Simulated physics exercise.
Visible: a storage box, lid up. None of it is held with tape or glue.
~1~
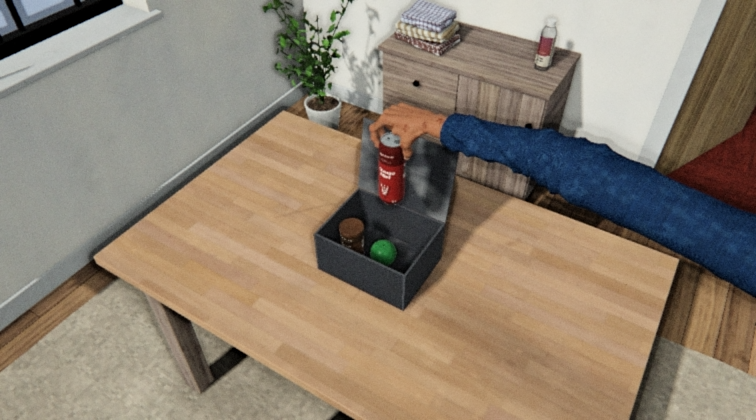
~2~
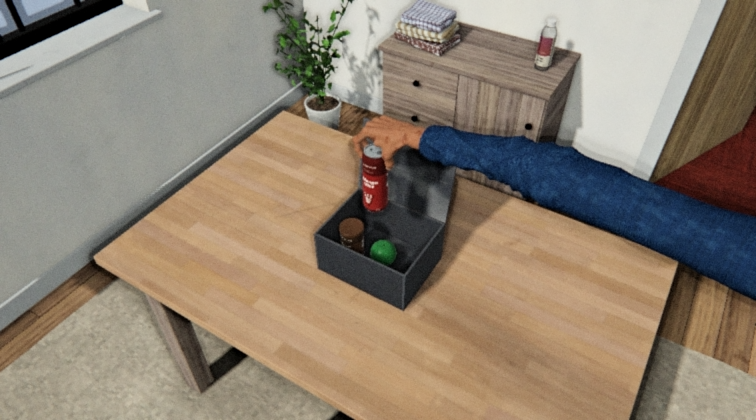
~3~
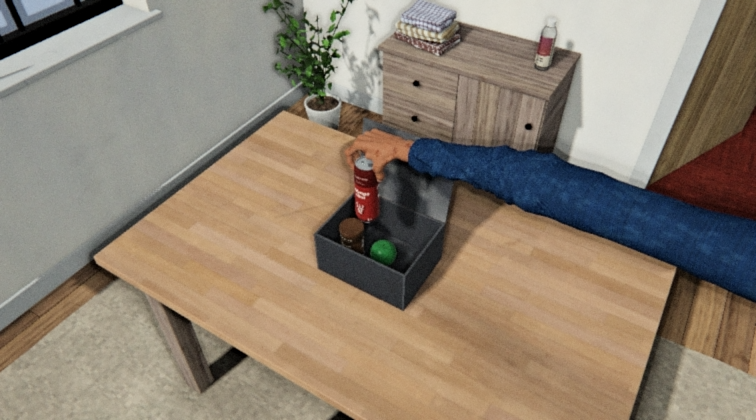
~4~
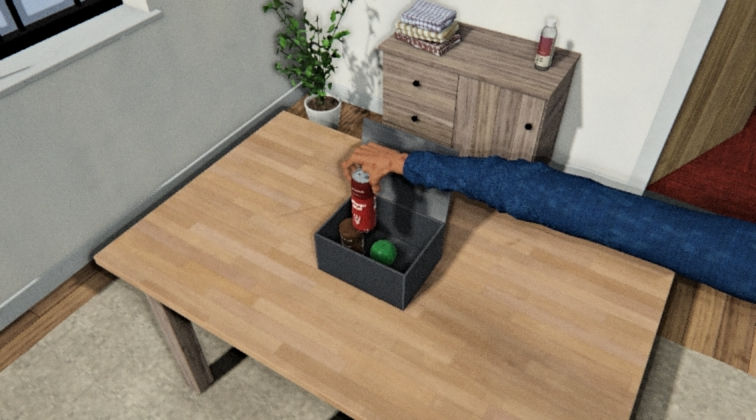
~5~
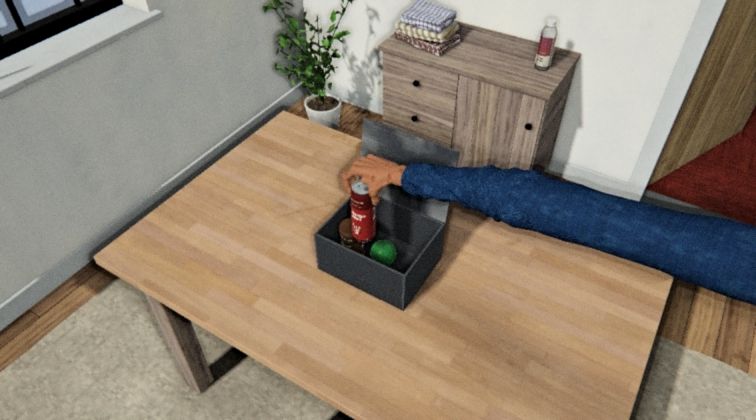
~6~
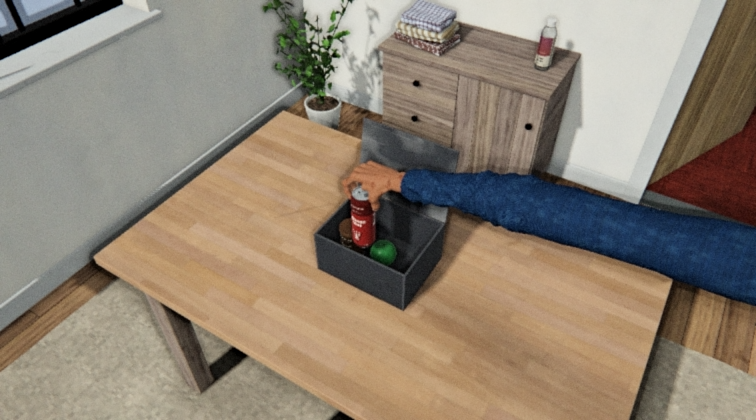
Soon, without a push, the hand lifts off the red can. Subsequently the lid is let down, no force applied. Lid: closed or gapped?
Gapped.
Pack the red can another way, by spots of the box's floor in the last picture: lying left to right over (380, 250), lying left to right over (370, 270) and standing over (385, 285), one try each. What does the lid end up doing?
Lid down; lid down; lid left open.
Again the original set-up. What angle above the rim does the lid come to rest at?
Roughly 16°.
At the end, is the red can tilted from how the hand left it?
In the end, it keeps its orientation.
Then, 0.30 s past the last view, red can rocked 6° from its first pose near (354, 249).
Then, 1.40 s past the last view, lid 77° above the rim; red can displaced well along near (351, 249); green apple displaced a little.
Then, 1.70 s past the last view, lid 47° above the rim; red can displaced well along near (351, 249); green apple displaced a little.
Then, 2.40 s past the last view, lid 15° above the rim; red can displaced well along near (351, 249); green apple displaced a little.
Finally, lid 15° above the rim; moved from the start, red can; the other 2 still in place. Final places as the last picture's camera would see them, red can near (351, 249).
